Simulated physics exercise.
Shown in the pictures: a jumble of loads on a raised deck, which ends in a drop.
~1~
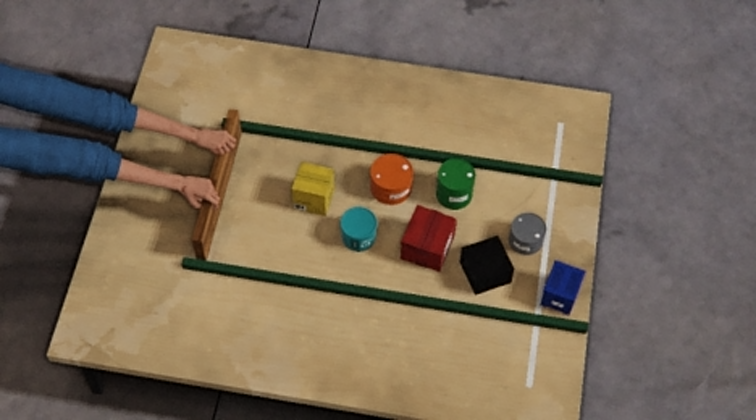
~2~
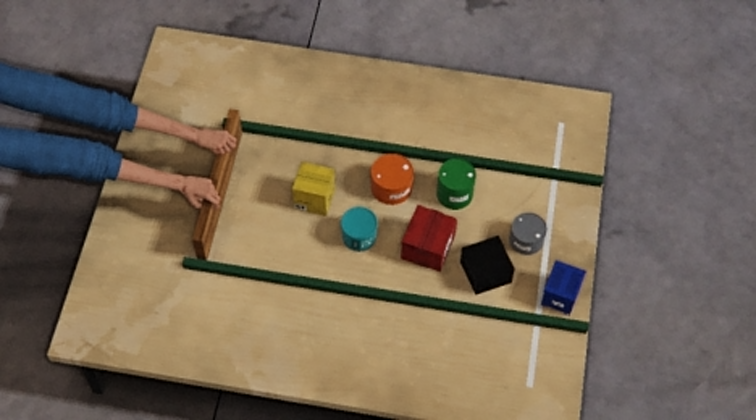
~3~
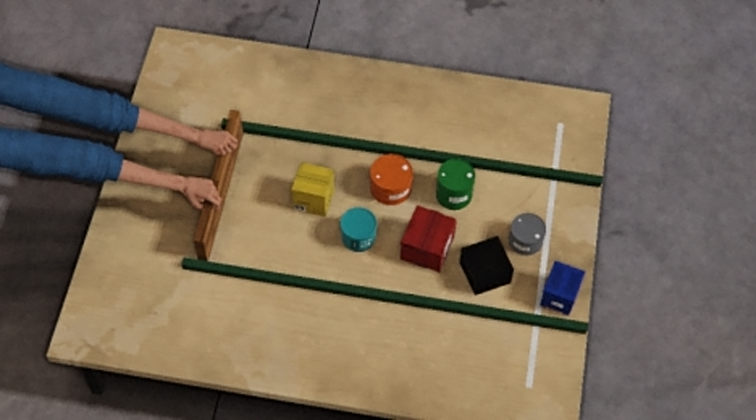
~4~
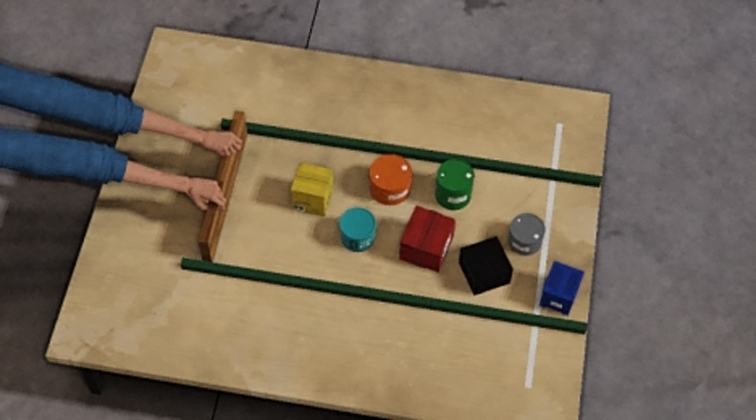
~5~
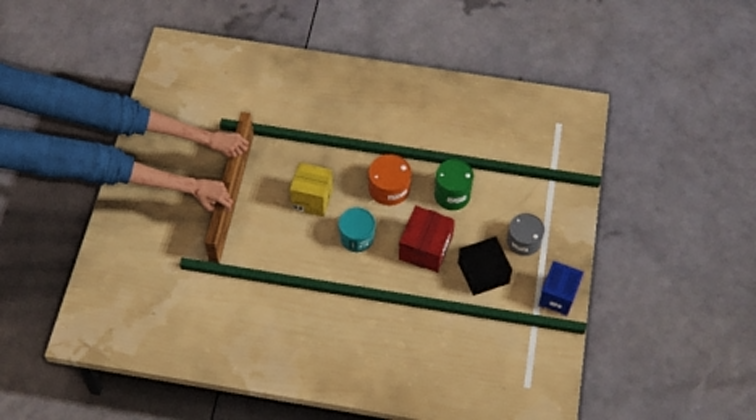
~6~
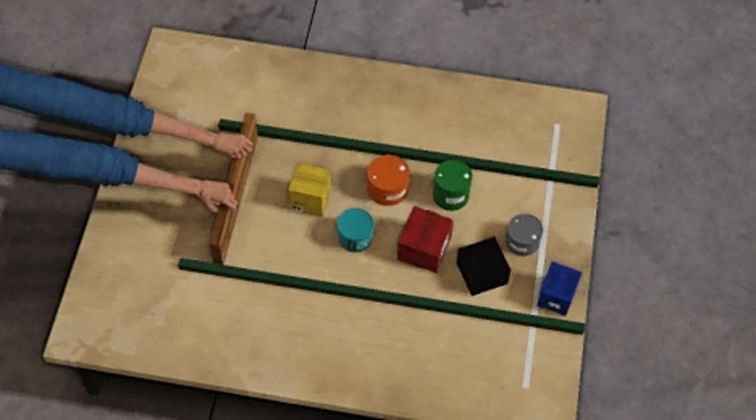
A pair of hands gripping a wooden plank slid it slightly to the right between two green rails on a tabletop, while the colourful boxes and canisters ahead of it stayed where they were.
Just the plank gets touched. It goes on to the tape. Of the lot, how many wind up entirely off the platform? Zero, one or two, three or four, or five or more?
The tally of falls will come to five or higher.
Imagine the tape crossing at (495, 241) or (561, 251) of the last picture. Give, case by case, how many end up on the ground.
Down on the ground: 1 and 5.
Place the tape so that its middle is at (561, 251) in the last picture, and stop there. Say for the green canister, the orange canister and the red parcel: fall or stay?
Outcome - green canister: It is not there; orange canister: It stays up there; red parcel: It is not there.
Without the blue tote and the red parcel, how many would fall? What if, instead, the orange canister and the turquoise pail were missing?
2, then 3.
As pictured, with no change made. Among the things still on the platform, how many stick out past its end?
You'd get 0.
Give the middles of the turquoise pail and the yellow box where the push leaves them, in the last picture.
Final spots - turquoise pail (559, 266), yellow box (563, 232).
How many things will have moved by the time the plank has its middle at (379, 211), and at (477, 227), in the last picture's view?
4 and 8.
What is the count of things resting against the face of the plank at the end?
Total: 3.
Early on, none off yet; blue tote at rest near (559, 289); grey canister at rest near (524, 235); black crate at rest near (483, 266).
A while later, none off yet; blue tote at rest near (559, 289); grey canister at rest near (524, 235); black crate travelled a little near (504, 272).
Further along, one off so far; blue tote in the air near (614, 328); grey canister travelled about its own width near (580, 242); black crate travelled well along near (576, 291).
Finally, the number that fall off is five or more; lost, red parcel, green canister, black crate, grey canister and blue tote.
